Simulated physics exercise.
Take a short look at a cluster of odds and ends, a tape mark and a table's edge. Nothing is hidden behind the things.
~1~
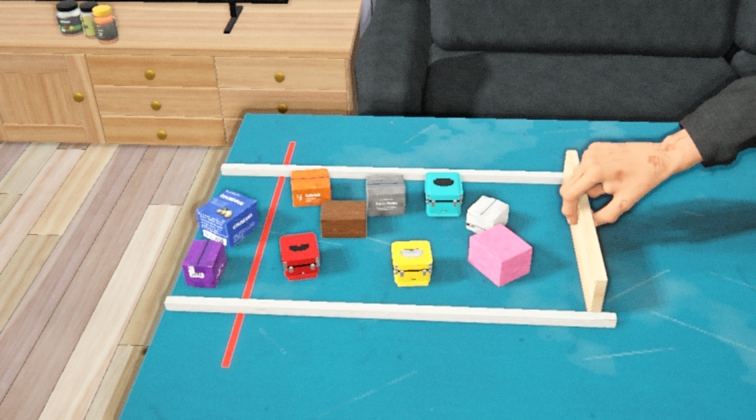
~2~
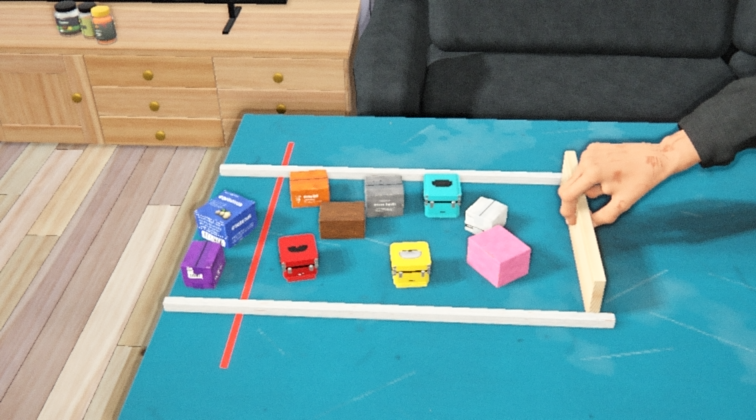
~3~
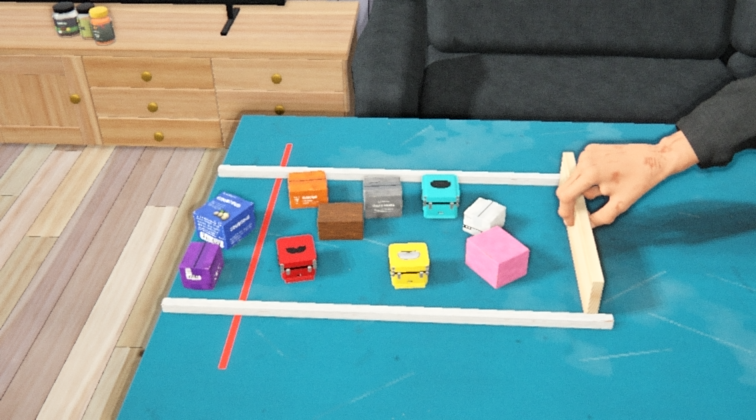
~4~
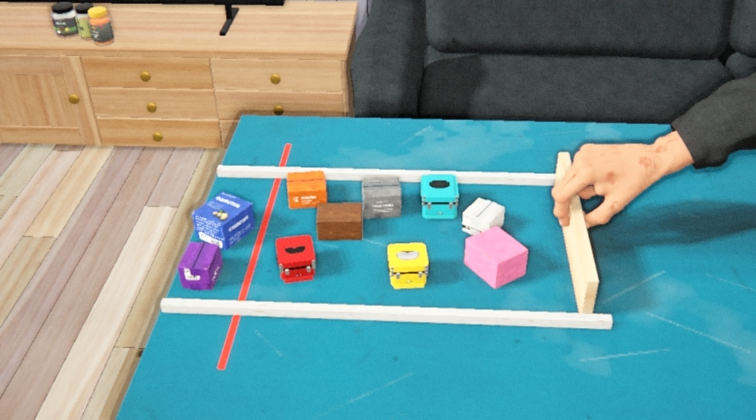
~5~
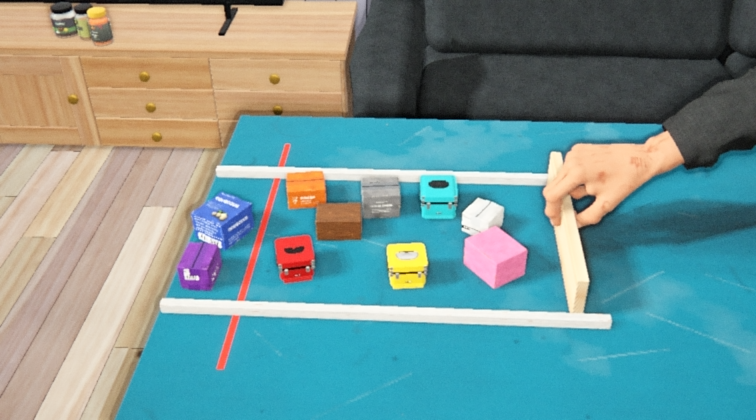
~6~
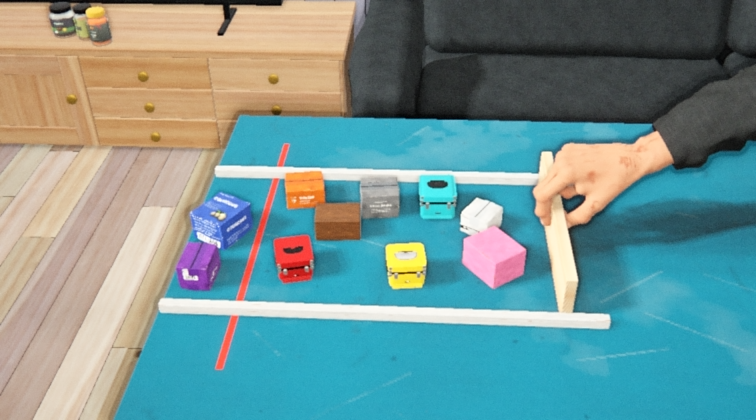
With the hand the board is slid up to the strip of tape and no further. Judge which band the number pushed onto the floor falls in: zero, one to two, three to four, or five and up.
It falls in the three to four band.
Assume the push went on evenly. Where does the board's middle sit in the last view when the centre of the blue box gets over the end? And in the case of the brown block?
Around (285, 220) first and around (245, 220) second.
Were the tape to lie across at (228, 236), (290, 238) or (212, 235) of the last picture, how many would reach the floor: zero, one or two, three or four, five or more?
Lab note - count per position: Five or more; none; five or more.
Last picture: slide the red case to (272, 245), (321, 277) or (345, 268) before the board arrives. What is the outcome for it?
In sequence: It stays; it stays; it stays.
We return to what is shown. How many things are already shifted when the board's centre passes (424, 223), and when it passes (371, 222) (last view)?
5 and 7.
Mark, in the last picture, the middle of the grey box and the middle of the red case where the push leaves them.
First (214, 195), then (193, 257).
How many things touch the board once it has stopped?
4.
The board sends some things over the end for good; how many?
Altogether the count is 3.
A little later, none off yet; purple box at rest near (199, 266); blue box at rest near (222, 220); orange box at rest near (305, 189).
Next, none off yet; purple box at rest near (199, 266); blue box at rest near (222, 220); orange box shifted a little near (293, 188).
Later still, none off yet; purple box at rest near (198, 266); blue box shifted a little near (201, 222); orange box shifted well along near (226, 182).
When it is over, the number that fall off is three or four; down, orange box, blue box and purple box.
